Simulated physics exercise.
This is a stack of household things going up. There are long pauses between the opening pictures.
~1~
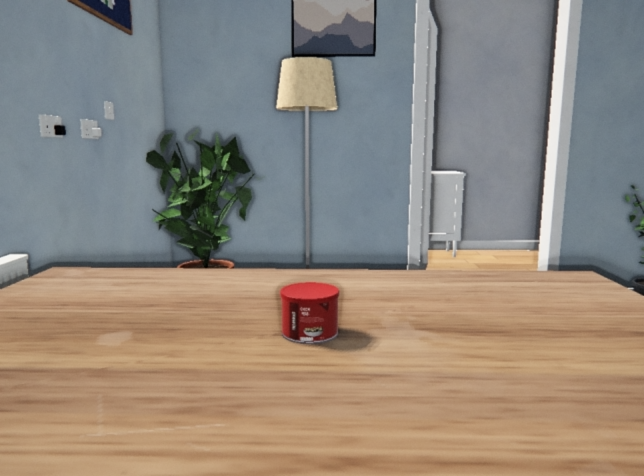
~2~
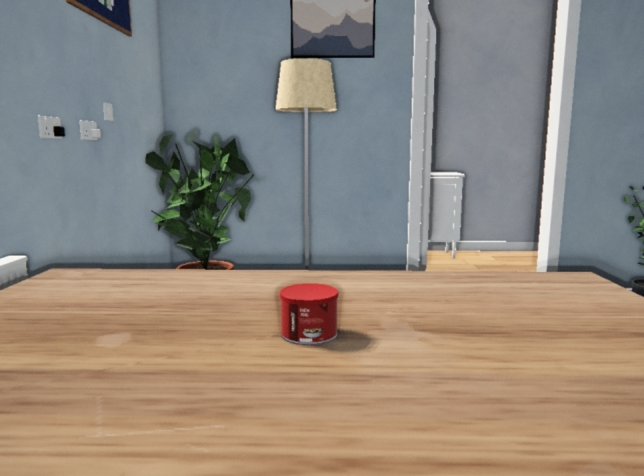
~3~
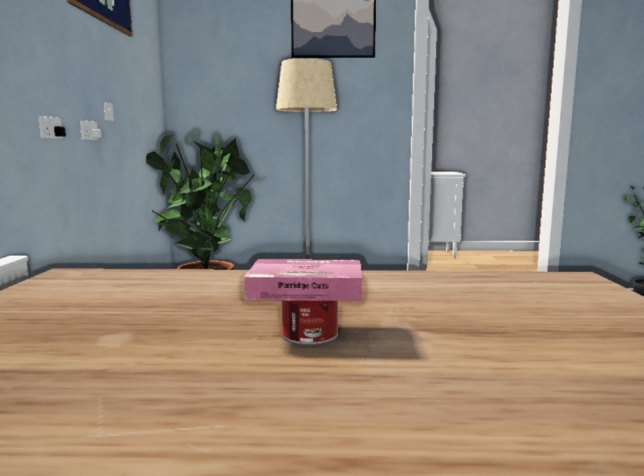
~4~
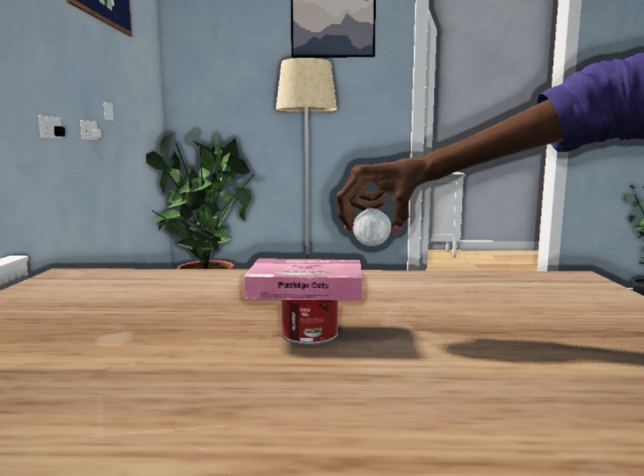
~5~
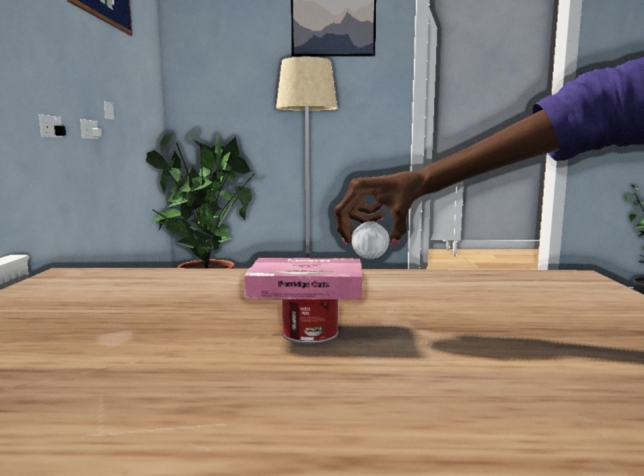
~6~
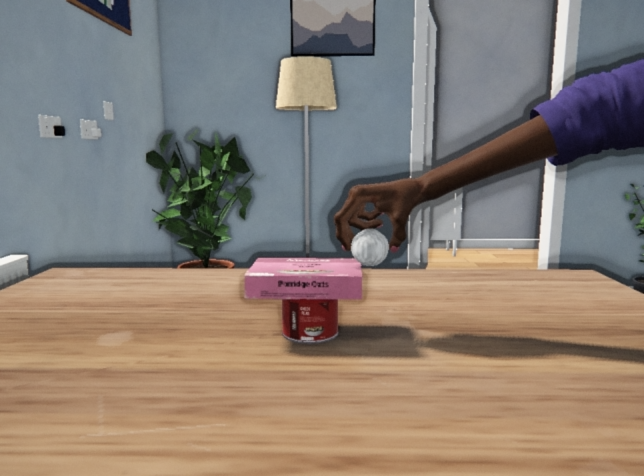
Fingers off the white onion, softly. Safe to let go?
Here the pile gives way.
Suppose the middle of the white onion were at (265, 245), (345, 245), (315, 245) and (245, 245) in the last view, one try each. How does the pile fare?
First, it stays up; second, it holds; third, it stays up; fourth, it comes apart.
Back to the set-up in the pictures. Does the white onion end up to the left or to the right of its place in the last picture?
To the right.
Then, 0.30 s on from there, white onion now fallen.
Then, 0.40 s on from there, things are still on the move.
In the end, fallen, white onion; the other 2 unmoved. At the end, from the last picture's camera, white onion near (401, 315). The pile loses its balance.
